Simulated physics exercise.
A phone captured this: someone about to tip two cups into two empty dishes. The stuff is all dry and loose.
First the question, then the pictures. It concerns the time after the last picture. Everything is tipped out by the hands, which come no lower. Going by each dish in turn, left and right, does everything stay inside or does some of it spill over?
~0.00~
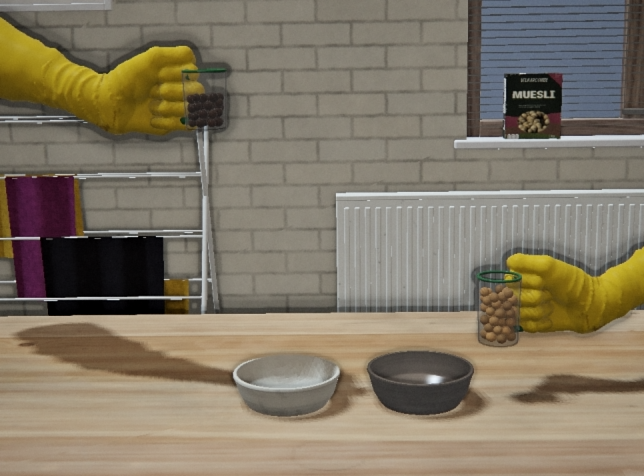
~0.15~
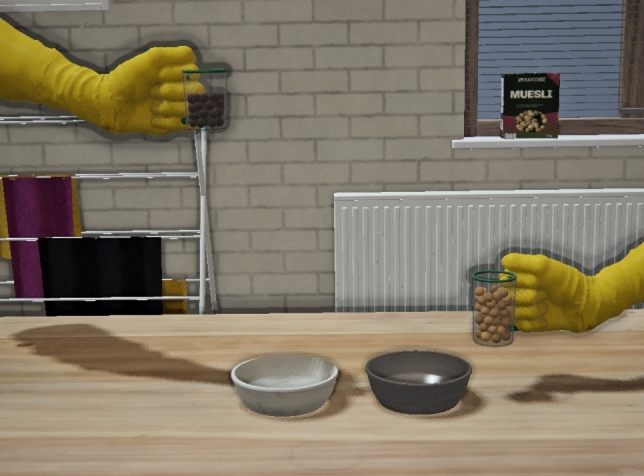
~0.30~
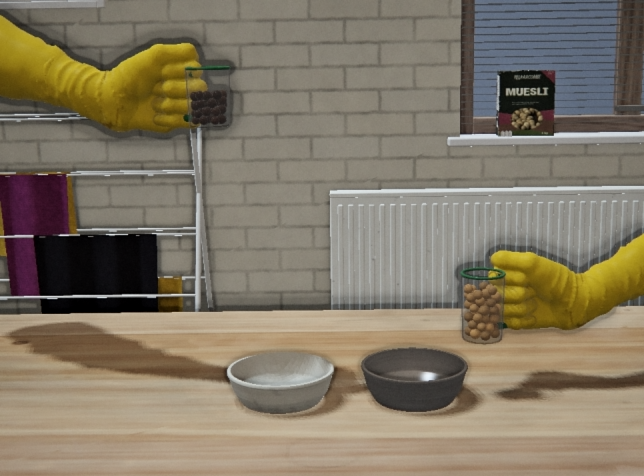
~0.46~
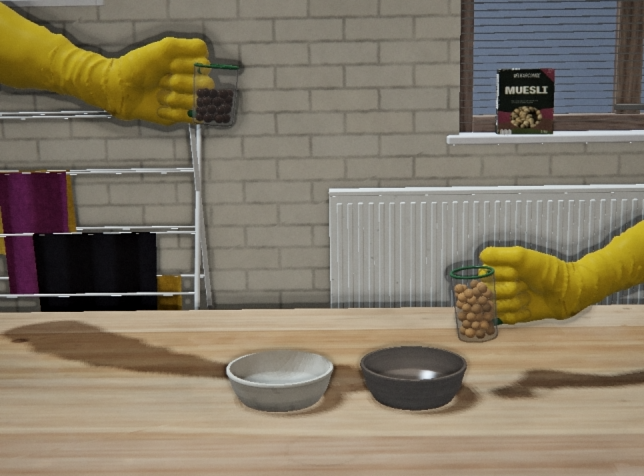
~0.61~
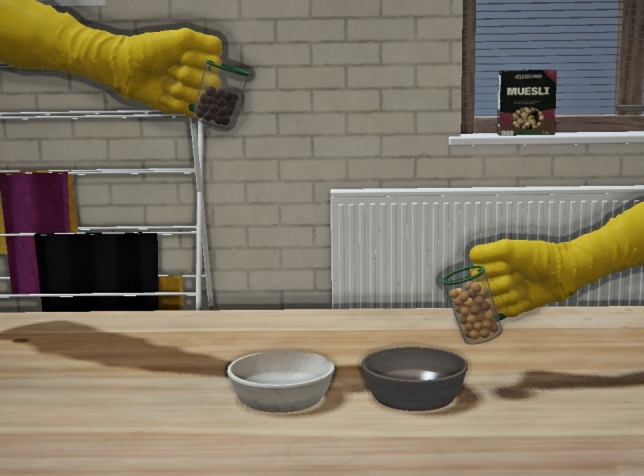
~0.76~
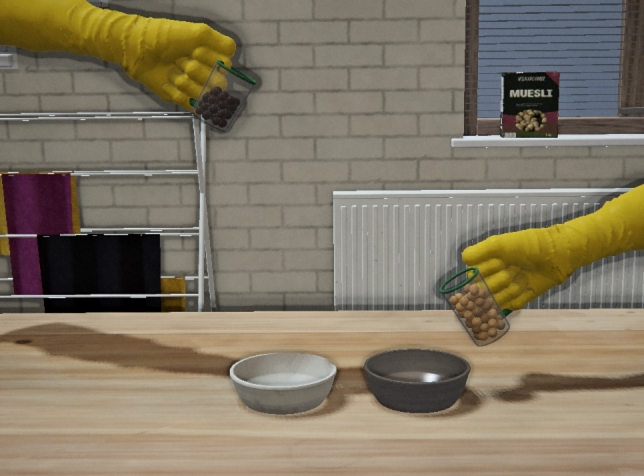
Left dish: Spillage, right dish: No spills.
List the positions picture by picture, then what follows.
In the first frame, left dish at (284, 393), empty; left cup at (205, 100), holding chocolate balls, high above its dish; right dish at (424, 388), empty; right cup at (499, 309), holding round wooden beads, just above its dish.
In the second frame, left cup at (206, 100), upright; right cup at (494, 309), upright.
In the third frame, left cup at (209, 97), upright; right cup at (483, 306), upright.
In the fourth frame, left cup at (215, 95), tipped 6°; right cup at (475, 304), tipped 6°.
In the fifth frame, left cup at (220, 95), tipped 19°; right cup at (473, 305), tipped 19°.
In the sixth frame, left dish at (280, 391); left cup at (223, 97), tipped 31°; right dish at (421, 386); right cup at (476, 308), tipped 31°.
Around 1.24 s, left, all still in the cup; right, all still in the cup.
Around 1.66 s, left, most still in the cup, a small part in the air; right, about two thirds still in the cup, about a quarter in the dish, a small part in the air.
Around 2.02 s, left, about half in the dish, a small part outside the dish, about half in the air; right, all in the dish.
Finally (3.0 s), left, about a third in the dish, about two thirds outside the dish; right, all in the dish, none outside the dish.
